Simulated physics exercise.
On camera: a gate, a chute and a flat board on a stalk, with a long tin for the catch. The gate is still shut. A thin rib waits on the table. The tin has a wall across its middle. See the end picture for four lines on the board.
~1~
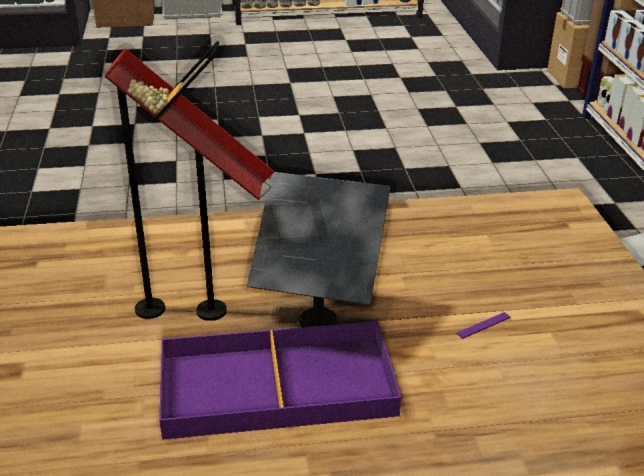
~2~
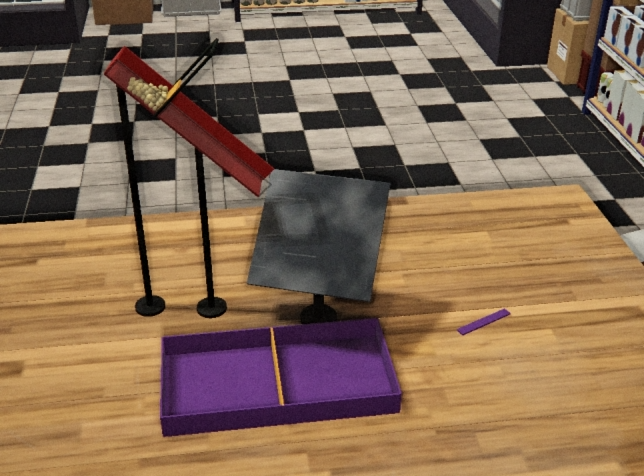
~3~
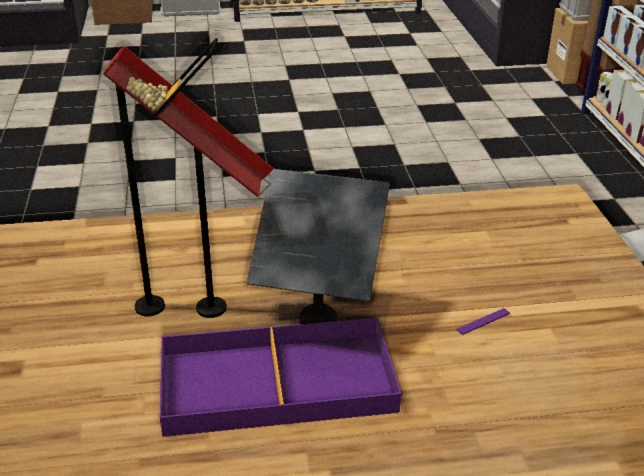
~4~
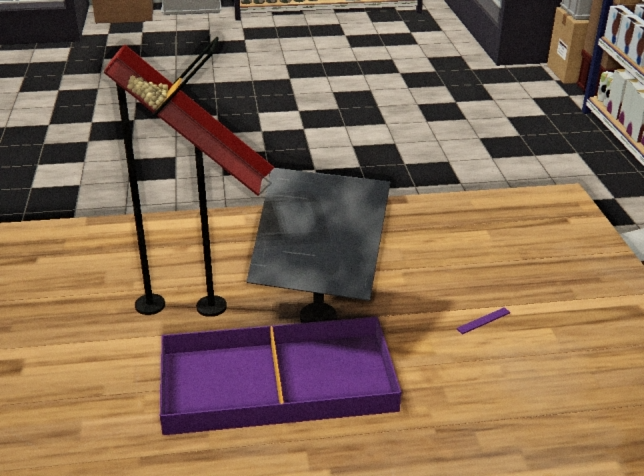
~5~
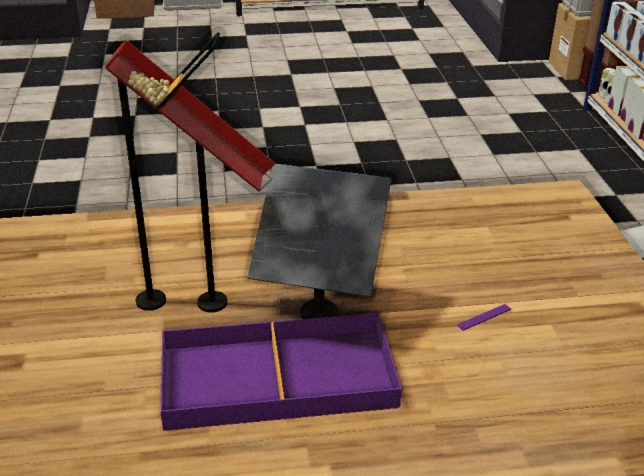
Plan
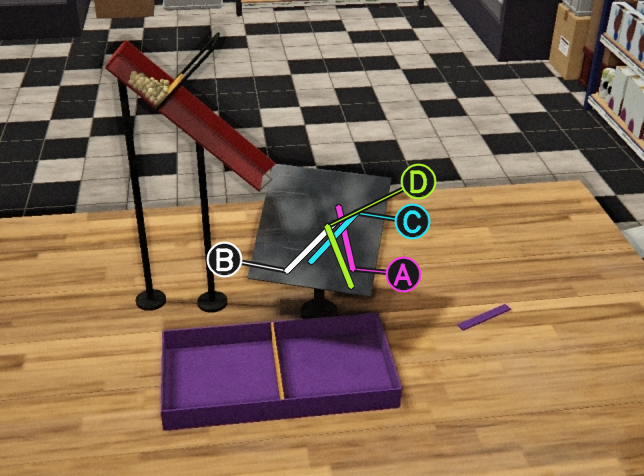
A red chute holding pale beans stands still above a dark tilted board and purple tray.
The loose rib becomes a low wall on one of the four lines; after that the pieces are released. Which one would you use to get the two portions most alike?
I would pick line C.
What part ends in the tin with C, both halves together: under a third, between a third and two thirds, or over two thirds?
It is over two thirds.
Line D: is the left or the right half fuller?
The right half.
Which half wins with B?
More lands on the left.
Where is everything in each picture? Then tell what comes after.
In the first picture, load behind the gate near (151, 94), soya beans; lip of the chute near (260, 192), sloping fairly steeply.
In the second picture, middle of the board near (319, 233), tilted fairly steeply; middle of its low edge near (307, 292); of its high edge near (330, 176).
In the third picture, front corners of the tin near (161, 417) and (400, 393); front end of its middle wall near (283, 405); gate still shut near (175, 89).
In the fourth picture, middle of the load near (150, 90); lip near (260, 188).
In the fifth picture, middle of the load near (152, 86); lip near (261, 184).
On the marked copy, line A from (338, 207) to (352, 269); line B from (334, 223) to (286, 270); line C from (356, 212) to (311, 261); line D from (327, 226) to (351, 286).
Choosing A, of what is caught, a small share in the left half, all but a few in the right.
Choosing B, of what is caught, the bulk in the left half, a small share in the right.
Choosing C, of what is caught, close to half in the left half, close to half in the right.
Choosing D, of what is caught, a small share in the left half, all but a few in the right.
